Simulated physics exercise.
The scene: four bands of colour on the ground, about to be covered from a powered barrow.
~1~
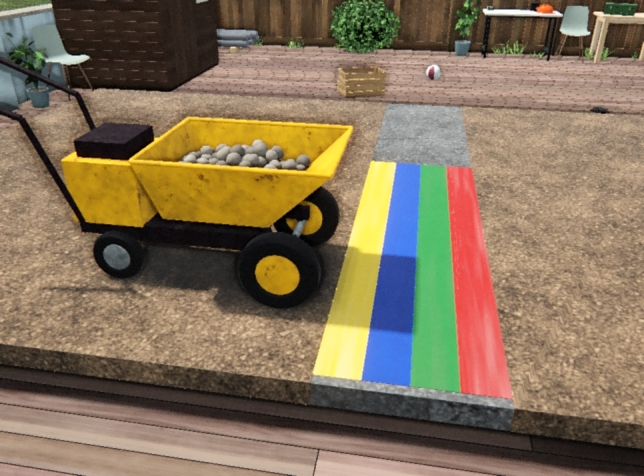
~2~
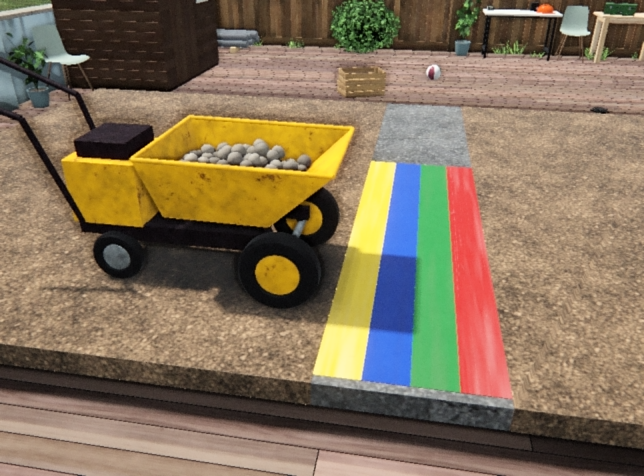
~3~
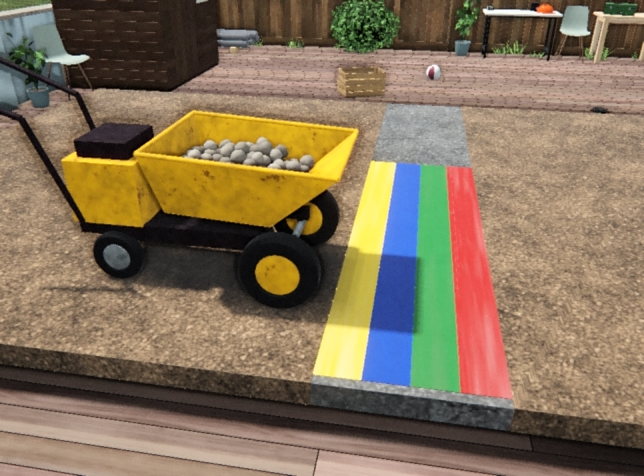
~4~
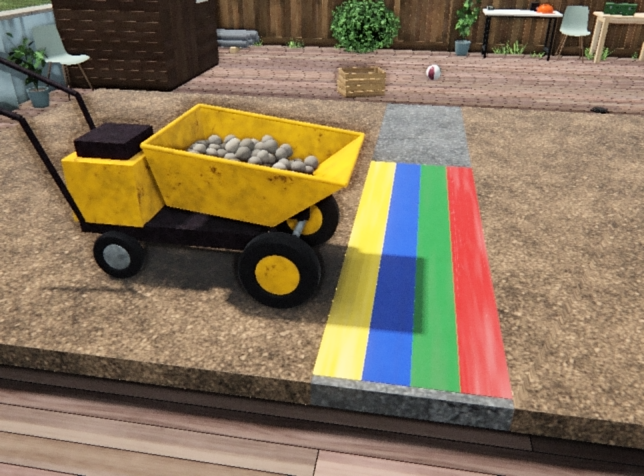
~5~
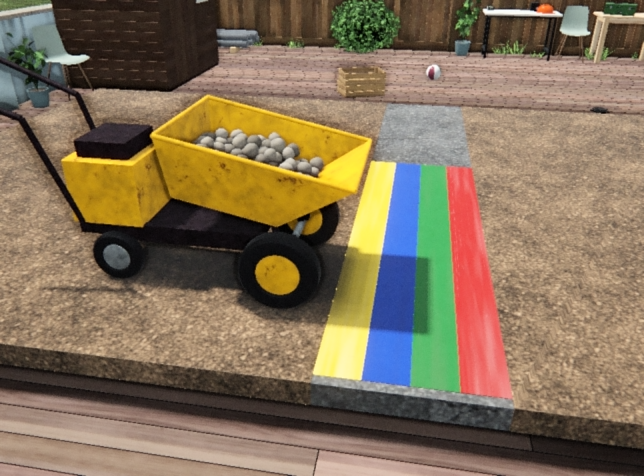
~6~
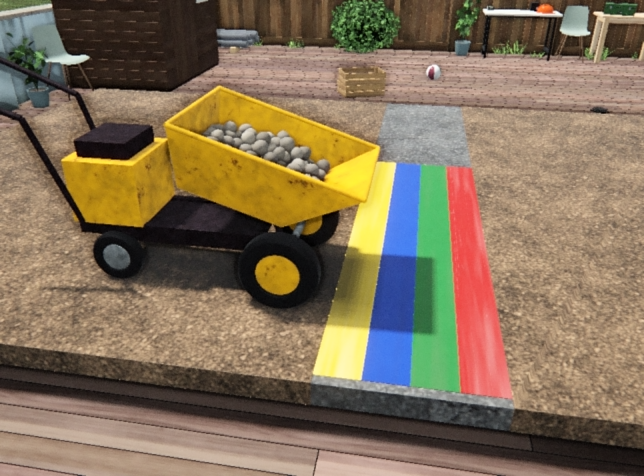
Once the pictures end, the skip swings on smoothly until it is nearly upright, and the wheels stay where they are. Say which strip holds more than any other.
Most covered: The green band.
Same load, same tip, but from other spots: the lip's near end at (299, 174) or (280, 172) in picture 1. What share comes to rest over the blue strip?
Roughly 30 per cent, and 30 per cent.
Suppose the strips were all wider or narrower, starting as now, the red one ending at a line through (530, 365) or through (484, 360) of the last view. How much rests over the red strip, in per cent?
Near 20 % and 30 %.
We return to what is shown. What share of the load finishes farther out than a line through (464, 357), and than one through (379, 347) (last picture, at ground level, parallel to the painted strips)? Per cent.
Roughly 30 per cent, and 80 per cent.
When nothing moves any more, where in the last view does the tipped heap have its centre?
Around (450, 283).
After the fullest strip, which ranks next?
It is the red strip.
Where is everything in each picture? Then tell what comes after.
The first picture shows lip of the skip at (331, 176), level; top of the load at (226, 172), river pebbles; yellow strip at (345, 339); blue strip at (389, 344); green strip at (435, 349); red strip at (482, 355).
The second picture shows lip of the skip at (333, 177), level; top of the load at (227, 171).
The third picture shows lip of the skip at (338, 180), tipped barely; top of the load at (207, 160).
The fourth picture shows lip of the skip at (345, 185), tipped a little; top of the load at (212, 155).
The fifth picture shows lip of the skip at (354, 192), tipped a little; top of the load at (219, 149).
The sixth picture shows lip of the skip at (365, 201), tipped clearly; top of the load at (228, 143); yellow strip at (345, 339); blue strip at (389, 344); green strip at (435, 349); red strip at (482, 355).
Soon after the last picture, skip tipped steeply; all in the skip.
A little later, skip tipped steeply; about half in the skip; a small part over the blue strip; about a third over the green strip; a small part over the red strip.
Later still, skip tipped right over; about a quarter in the skip; a small part over the blue strip; about a third over the green strip; about a quarter over the red strip; a small part off the paint.
At rest, skip tipped right over; about a quarter in the skip; none over the yellow strip; a small part over the blue strip; about a third over the green strip; about a quarter over the red strip; a small part off the paint.
